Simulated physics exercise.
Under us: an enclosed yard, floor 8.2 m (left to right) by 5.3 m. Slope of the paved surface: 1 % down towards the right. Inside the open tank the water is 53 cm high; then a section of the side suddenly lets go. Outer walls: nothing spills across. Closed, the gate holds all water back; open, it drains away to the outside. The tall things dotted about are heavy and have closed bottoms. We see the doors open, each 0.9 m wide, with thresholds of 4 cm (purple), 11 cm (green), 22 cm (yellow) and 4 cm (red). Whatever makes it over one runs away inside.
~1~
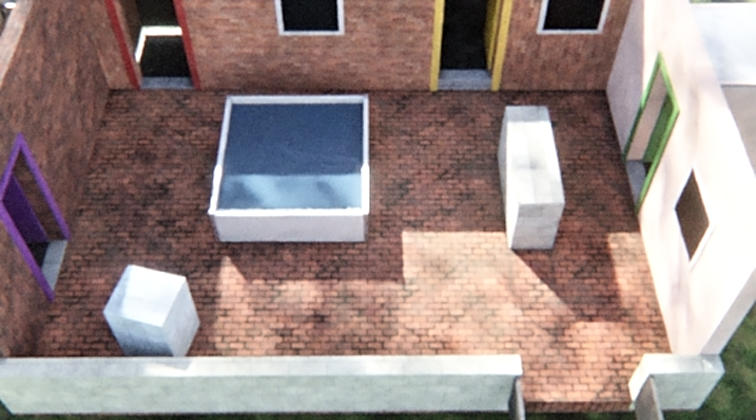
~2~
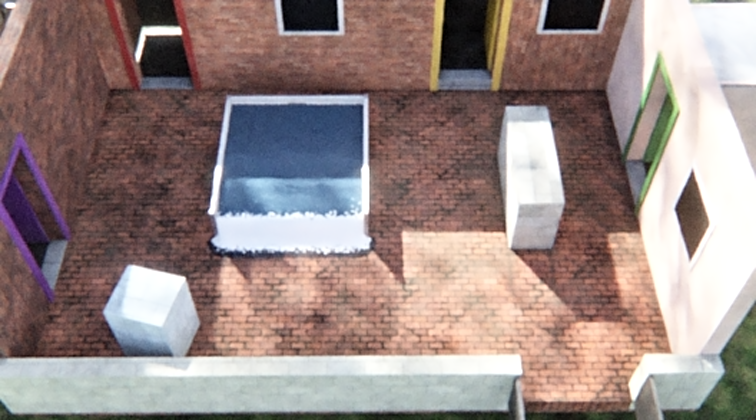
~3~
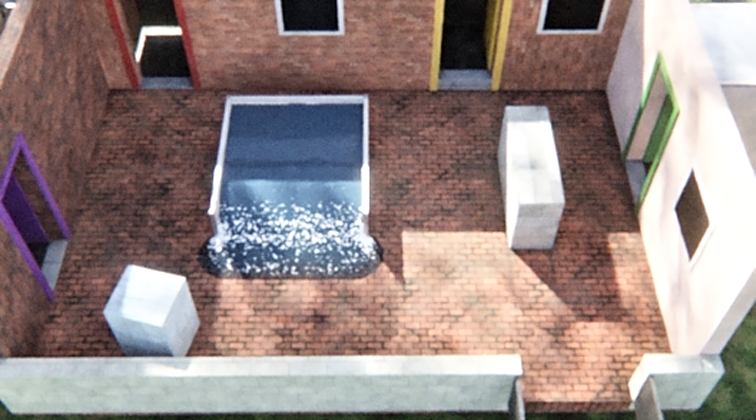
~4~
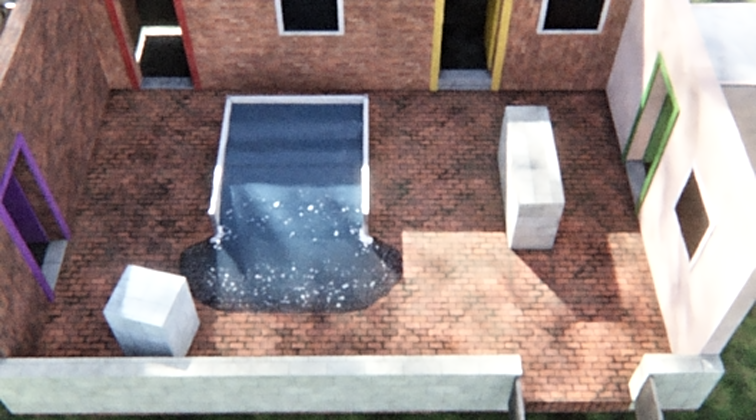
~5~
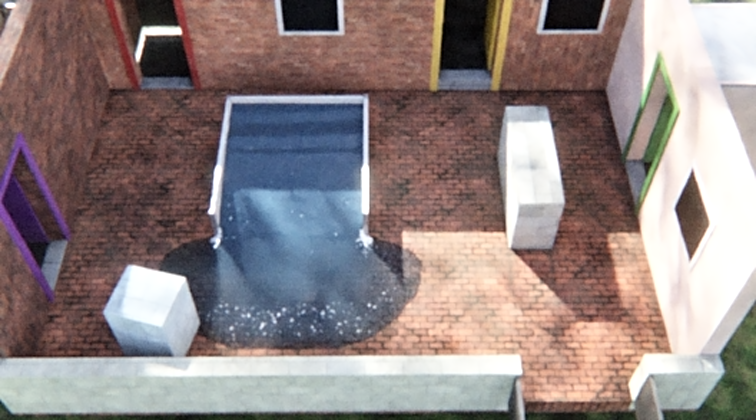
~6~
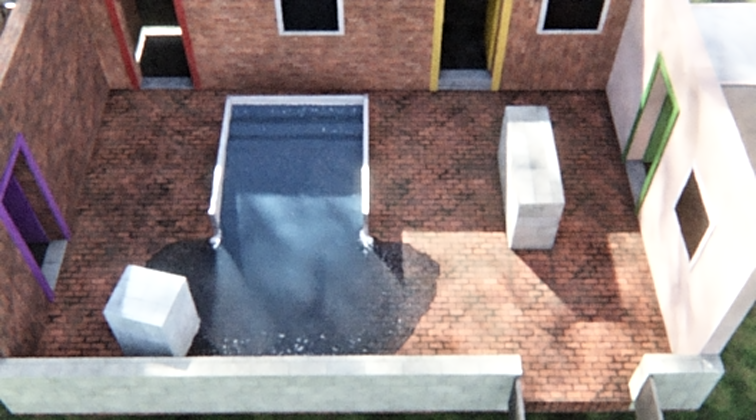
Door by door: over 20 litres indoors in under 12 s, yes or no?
Purple door: Yes, green door: No, yellow door: No, red door: Yes.
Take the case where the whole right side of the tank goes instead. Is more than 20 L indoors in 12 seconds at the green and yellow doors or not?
Short answer, against that limit: Green is fine, yellow is fine.
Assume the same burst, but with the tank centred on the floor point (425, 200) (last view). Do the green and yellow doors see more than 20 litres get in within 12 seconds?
Measured against the limit, the green door stays within it and the yellow door stays within it.
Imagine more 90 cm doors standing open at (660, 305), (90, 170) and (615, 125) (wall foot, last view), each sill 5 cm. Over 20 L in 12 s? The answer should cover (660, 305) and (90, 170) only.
Well, the first one ends up on the high side, the second one on the low side.
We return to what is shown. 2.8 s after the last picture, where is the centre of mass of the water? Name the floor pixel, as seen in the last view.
I'd say somewhere around (316, 289).
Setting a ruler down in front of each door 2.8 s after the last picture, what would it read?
In centimetres, the purple door has 8, the green door 0, the yellow door 0 and the red door 0.
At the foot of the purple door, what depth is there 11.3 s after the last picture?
The depth comes to around 1.5 centimetres.
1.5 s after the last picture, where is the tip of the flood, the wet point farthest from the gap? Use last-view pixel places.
About pixel (599, 383).
Then, 0.7 s after the last picture water covers 25 % of the floor and is deepest (36 cm) near (288, 370); purple door not reached, green door not reached, yellow door not reached, red door not reached.
Then, 1.5 s after the last picture water covers 30 % of the floor and is deepest (35 cm) near (216, 384); purple door not reached, green door not reached, yellow door not reached, red door not reached.
Then, 2.8 s after the last picture water covers 45 % of the floor and is deepest (22 cm) near (666, 370); purple door 8 cm at the sill, 10 L in, green door not reached, yellow door not reached, red door not reached.
Then, 6.3 s after the last picture water covers 85 % of the floor and is deepest (15 cm) near (669, 383); purple door 7 cm at the sill, 55 L in, green door 7 cm at the sill, 0 L in, yellow door 8 cm at the sill, 0 L in, red door 9 cm at the sill, 21 L in.
Then, 11.3 s after the last picture water covers 95 % of the floor and is deepest (10 cm) near (316, 117); purple door 1 cm at the sill, 61 L in, green door 8 cm at the sill, 0 L in, yellow door 6 cm at the sill, 0 L in, red door 5 cm at the sill, 45 L in.
